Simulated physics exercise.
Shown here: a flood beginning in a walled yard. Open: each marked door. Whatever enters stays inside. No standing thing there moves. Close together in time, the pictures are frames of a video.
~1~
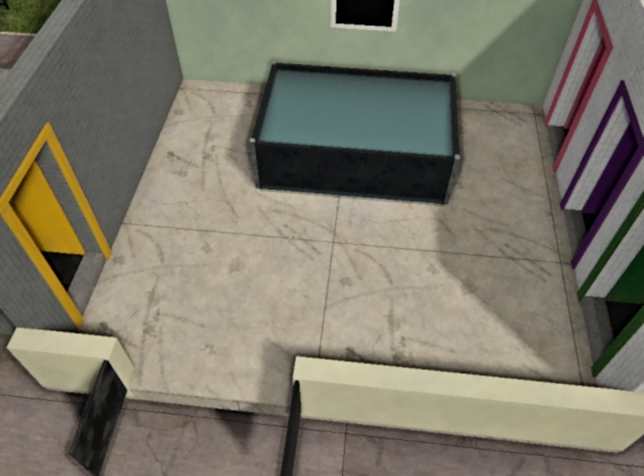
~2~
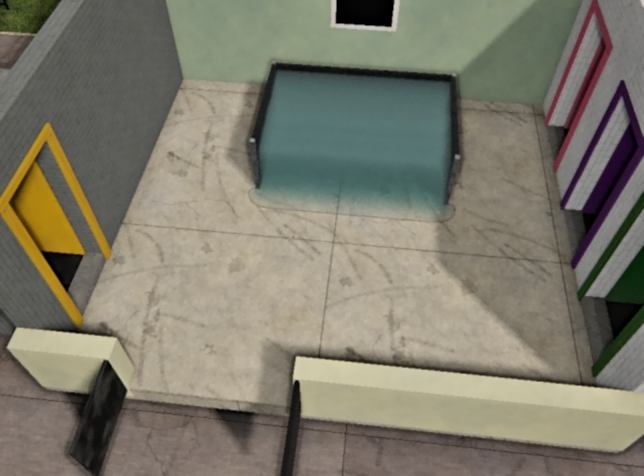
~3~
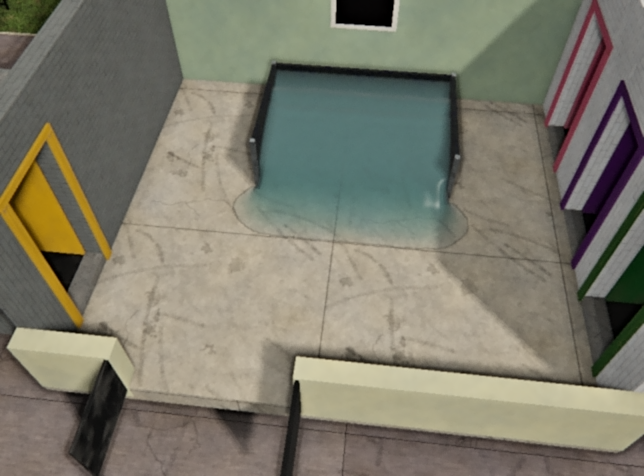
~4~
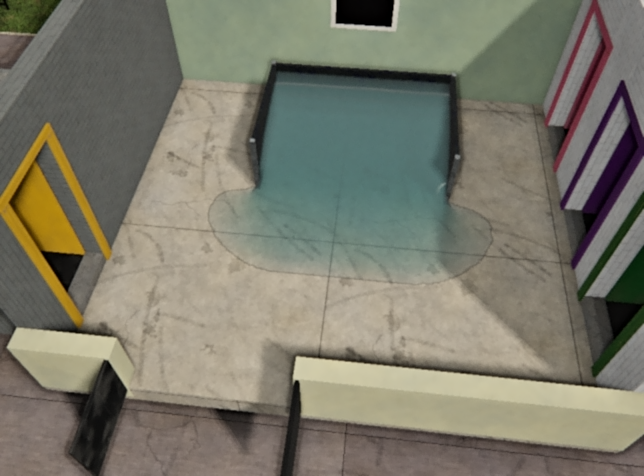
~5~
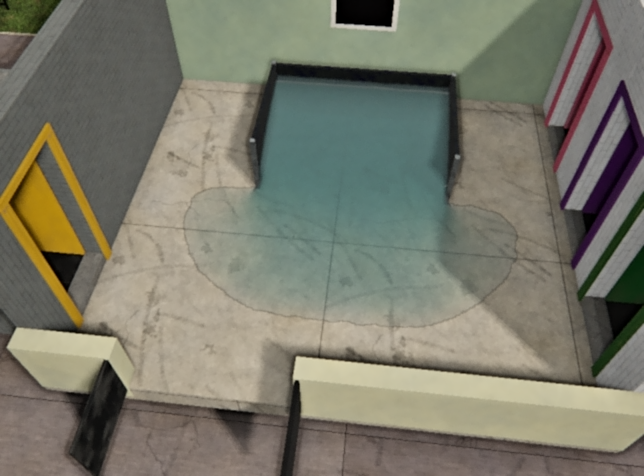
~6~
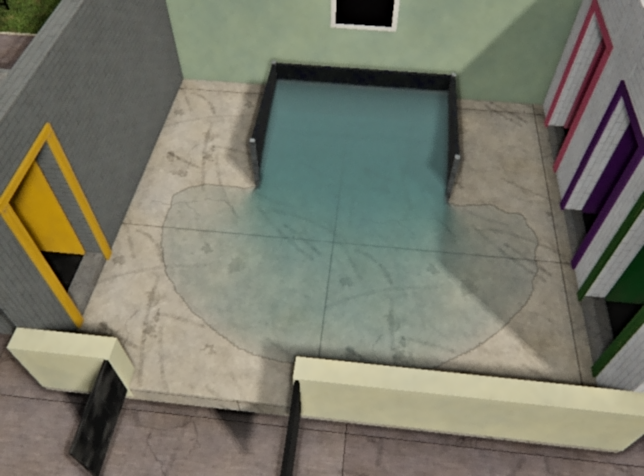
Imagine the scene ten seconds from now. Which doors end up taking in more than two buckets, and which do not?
My prediction: The yellow door is not overrun past two buckets; the pink door is overrun past two buckets; the purple door is overrun past two buckets; the green door is overrun past two buckets.
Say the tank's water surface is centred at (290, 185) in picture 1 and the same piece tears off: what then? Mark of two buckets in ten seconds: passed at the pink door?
One by one: Pink keeps below it.
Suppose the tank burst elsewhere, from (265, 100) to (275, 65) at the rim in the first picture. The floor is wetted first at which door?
Answer: The yellow one.
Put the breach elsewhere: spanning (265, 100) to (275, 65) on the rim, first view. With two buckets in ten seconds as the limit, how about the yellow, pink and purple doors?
In short: The yellow one is under; the pink one floods; the purple one stays under.
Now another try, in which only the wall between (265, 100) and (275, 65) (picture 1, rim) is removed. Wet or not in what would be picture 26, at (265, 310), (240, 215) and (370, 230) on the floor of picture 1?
Point by point: Swamped, swamped and untouched.
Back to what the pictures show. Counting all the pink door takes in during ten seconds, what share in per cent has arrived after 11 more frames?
Working it through, I arrive at 0 %.
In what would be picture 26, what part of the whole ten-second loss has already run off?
Working it through, I arrive at 60 per cent.
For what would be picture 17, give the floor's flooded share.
That's roughly 60 per cent.
A moment on, water covers 60 % of the floor; the yellow door wet at the sill, nothing in, the pink door not reached, the purple door wet at the sill, nothing in, the green door wet at the sill, nothing in.
Next, water covers 60 % of the floor; the yellow door wet at the sill, nothing in, the pink door not reached, the purple door wet at the sill, nothing in, the green door under two buckets in.
Then, water covers 65 % of the floor; the yellow door under two buckets in, the pink door not reached, the purple door under two buckets in, the green door over two buckets in.
Later, water covers 95 % of the floor; the yellow door under two buckets in, the pink door under two buckets in, the purple door over two buckets in, the green door far over two buckets in.
In the end, water covers 100 % of the floor; the yellow door under two buckets in, the pink door far over two buckets in, the purple door over two buckets in, the green door far over two buckets in.
